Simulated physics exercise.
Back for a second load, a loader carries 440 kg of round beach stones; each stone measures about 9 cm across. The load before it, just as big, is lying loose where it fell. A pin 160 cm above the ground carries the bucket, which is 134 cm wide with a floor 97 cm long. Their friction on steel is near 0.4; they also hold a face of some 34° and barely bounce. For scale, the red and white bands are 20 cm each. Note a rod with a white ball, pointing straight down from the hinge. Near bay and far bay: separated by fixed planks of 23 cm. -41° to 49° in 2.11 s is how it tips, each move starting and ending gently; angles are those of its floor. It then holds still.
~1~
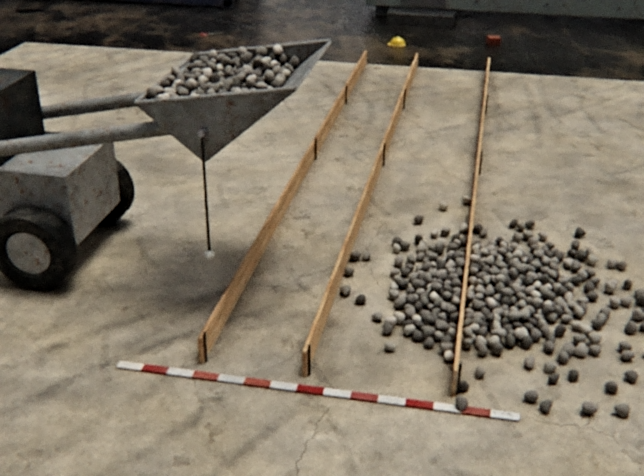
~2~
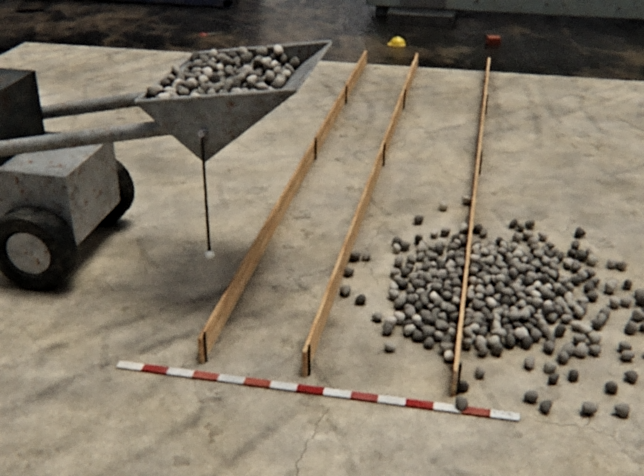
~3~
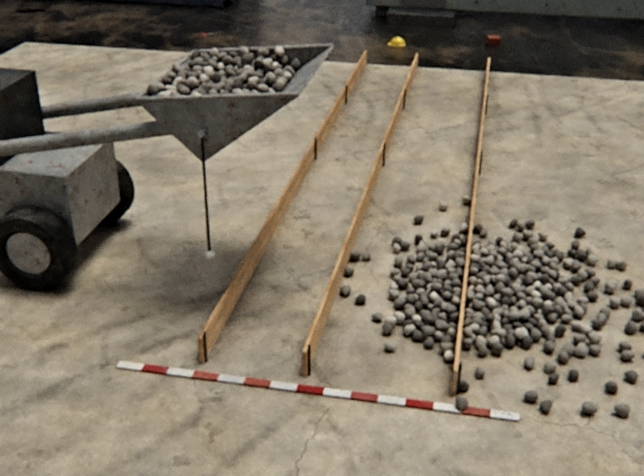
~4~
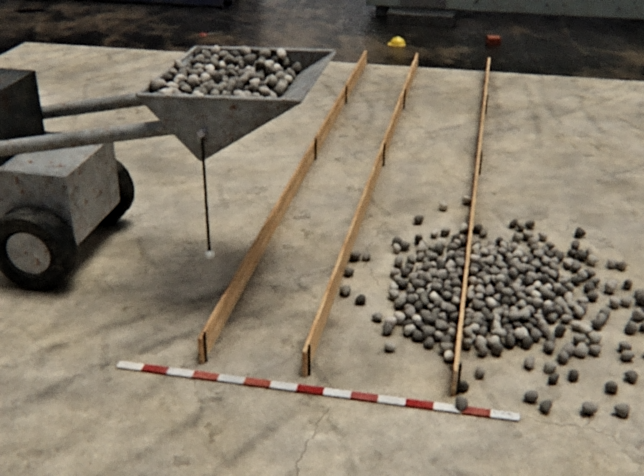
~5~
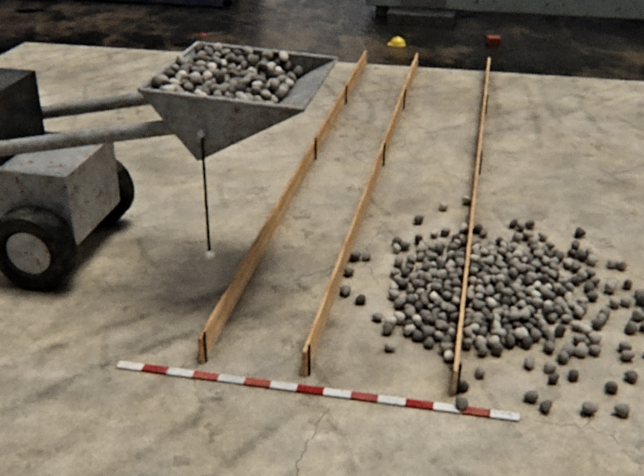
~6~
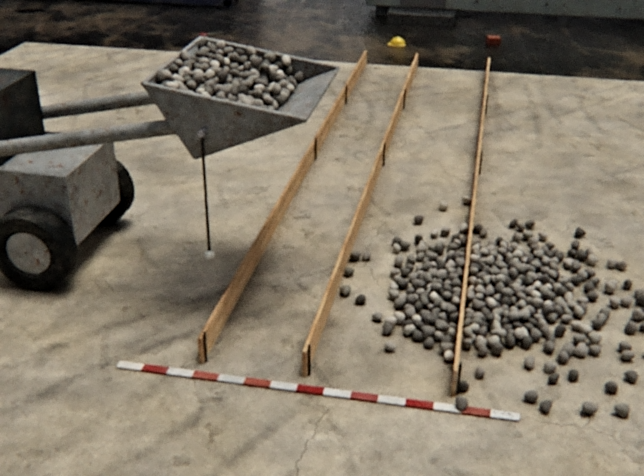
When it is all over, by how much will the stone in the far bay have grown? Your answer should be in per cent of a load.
By roughly 39 per cent of a load.
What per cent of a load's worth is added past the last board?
Result: Near 0 % of one load.
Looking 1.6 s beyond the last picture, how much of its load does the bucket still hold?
Held: Around 0 % of the load.
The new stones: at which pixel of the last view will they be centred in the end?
The centre sits about (329, 274).
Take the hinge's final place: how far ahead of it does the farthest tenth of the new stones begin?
That's roughly 150 cm.
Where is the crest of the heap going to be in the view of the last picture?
Expect the peak around (332, 260).
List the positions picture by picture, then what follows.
The first picture shows lip at (296, 89), floor tilted -41°, highest stones at (258, 62). The earlier load is highest near (471, 273), 17 cm above ground level, 34 % in the far bay, 66 % past the last board.
The second picture shows lip at (296, 90), floor tilted -40°, highest stones at (255, 61).
The third picture shows lip at (298, 95), floor tilted -38°, highest stones at (240, 61).
In the fourth picture, the bucket is at -34°, its lip at (301, 101); the top of the load is at (229, 56).
The fifth picture shows lip at (304, 110), floor tilted -29°, highest stones at (217, 54).
The sixth picture shows lip at (306, 120), floor tilted -23°, highest stones at (203, 51).
Then, 1.0 s after the last picture the floor is at 35°; in per cent of one load, 89 in the bucket, 11 in the near bay, 34 in the far bay, 66 past the last board; the foremost stones are past the picture's edge.
Then, 1.6 s after the last picture the floor is at 49°; in per cent of one load, 2 in the bucket, 65 in the near bay, 67 in the far bay, 66 past the last board; the foremost stones are past the picture's edge.
Then, 2.0 s after the last picture the floor is at 49°; in per cent of one load, 0 in the bucket, 61 in the near bay, 73 in the far bay, 66 past the last board; the foremost stones are past the picture's edge.
Then, 4.8 s after the last picture the floor is at 49°; in per cent of one load, 0 in the bucket, 61 in the near bay, 73 in the far bay, 66 past the last board; the foremost stones are past the picture's edge. Net gain in the far bay, 39.
